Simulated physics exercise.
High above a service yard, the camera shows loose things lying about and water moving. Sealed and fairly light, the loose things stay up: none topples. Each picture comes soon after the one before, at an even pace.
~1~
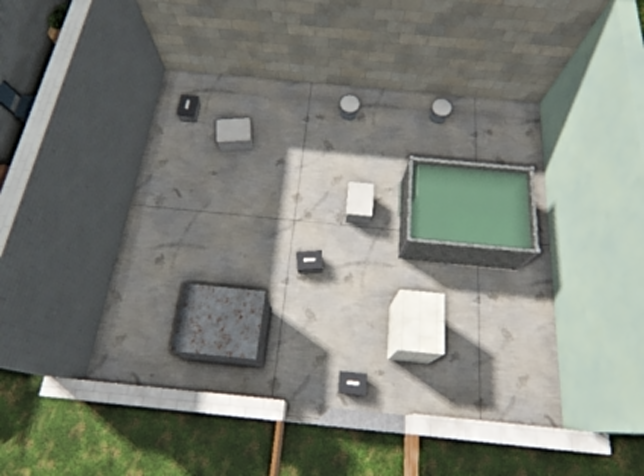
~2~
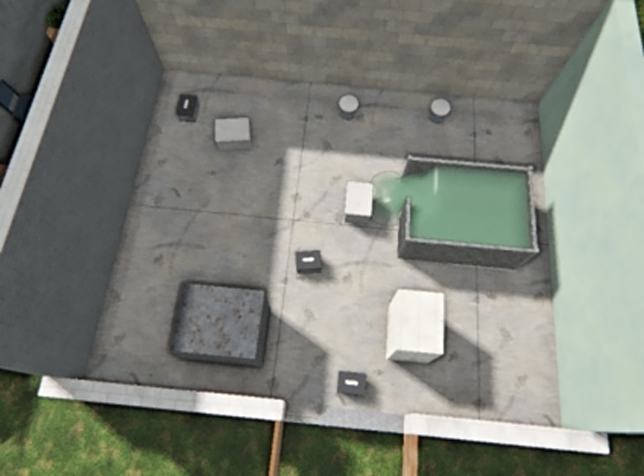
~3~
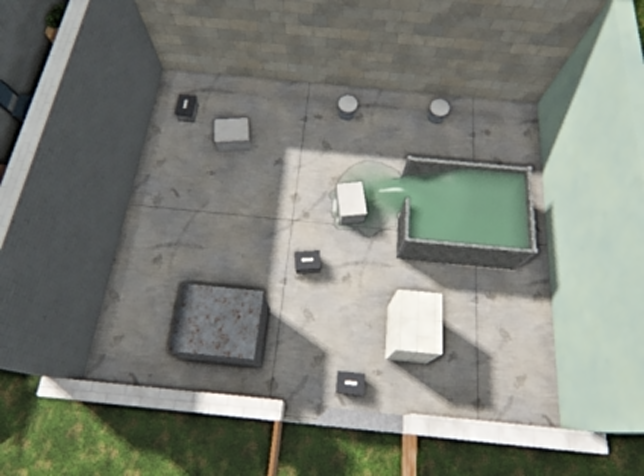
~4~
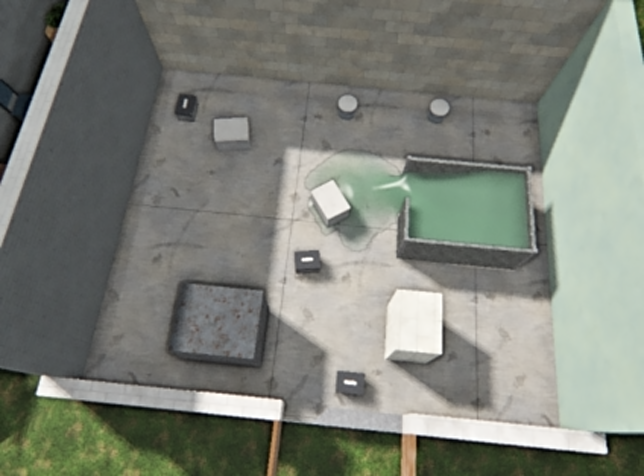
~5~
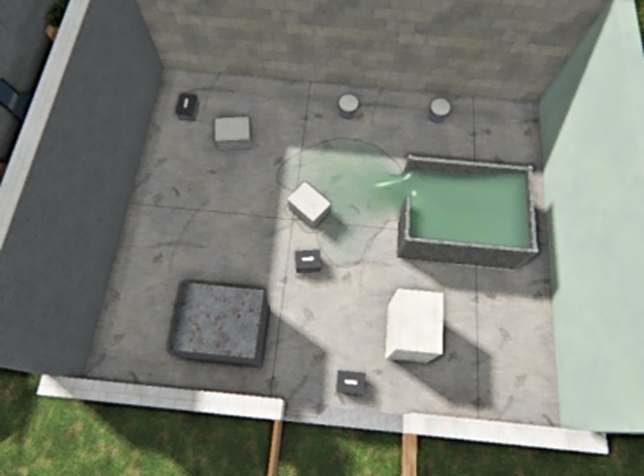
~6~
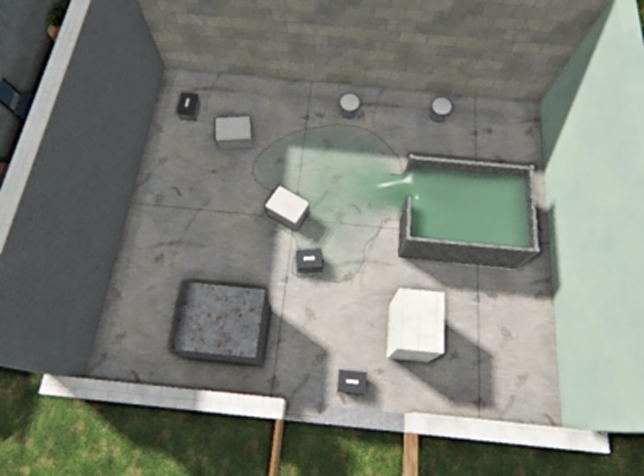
Green water pouring from a walled tank's left side and spreading across a concrete yard, pushing a white box leftward as it turns.
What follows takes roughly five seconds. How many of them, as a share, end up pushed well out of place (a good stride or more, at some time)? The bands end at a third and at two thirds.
So the part that moves far is the two-thirds mark or beyond.
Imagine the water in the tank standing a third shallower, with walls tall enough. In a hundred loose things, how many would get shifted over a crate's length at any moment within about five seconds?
I'd put it near 40 percent.
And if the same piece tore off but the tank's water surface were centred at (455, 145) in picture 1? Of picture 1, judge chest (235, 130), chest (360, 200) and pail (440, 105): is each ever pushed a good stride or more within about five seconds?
Far enough, Not far, Not far.
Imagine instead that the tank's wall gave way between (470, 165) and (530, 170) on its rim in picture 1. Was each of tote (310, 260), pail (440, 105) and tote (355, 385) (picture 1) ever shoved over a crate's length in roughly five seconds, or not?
Lab note - in sequence: Did not travel far; travelled far enough; did not travel far.
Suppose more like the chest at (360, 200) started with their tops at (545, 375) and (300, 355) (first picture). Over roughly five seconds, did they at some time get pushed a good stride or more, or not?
Stays put, stays put.
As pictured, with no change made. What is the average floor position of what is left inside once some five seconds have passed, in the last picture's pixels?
Estimate: Close to (274, 223) px.
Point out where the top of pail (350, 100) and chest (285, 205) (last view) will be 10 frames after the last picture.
Estimated: (330, 78); (137, 253).
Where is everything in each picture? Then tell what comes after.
A chest at (360, 198) rests on the ground; a pail at (350, 103) rests on the ground; 0 of 7 have shifted, in the first picture.
A chest at (359, 198), on the bottom; a pail at (349, 103) rests on the ground; 0 of 7 have shifted, in the second picture.
A chest at (352, 198), on the bottom, close to its start; a pail at (348, 103) rests on the ground; 1 of 7 have shifted, in the third picture.
A chest at (330, 199), on the bottom, a stride from its start; a pail at (348, 103) rests on the ground; 1 of 7 have shifted, in the fourth picture.
A chest at (309, 201), on the bottom, a stride from its start; a pail at (349, 102) rests on the ground; 1 of 7 have shifted, in the fifth picture.
A chest at (287, 204) rests on the ground, a stride from its start; a pail at (350, 102) rests on the ground; 1 of 7 have shifted, in the sixth picture.
A moment on, 1 of 7 are well off their spots; 0 afloat.
Next, 4 of 7 are well off their spots; 1 afloat.
Later, 4 of 7 are well off their spots; 3 afloat.
In the end, 5 of 7 are well off their spots, and 5 have been at some point; 3 afloat.
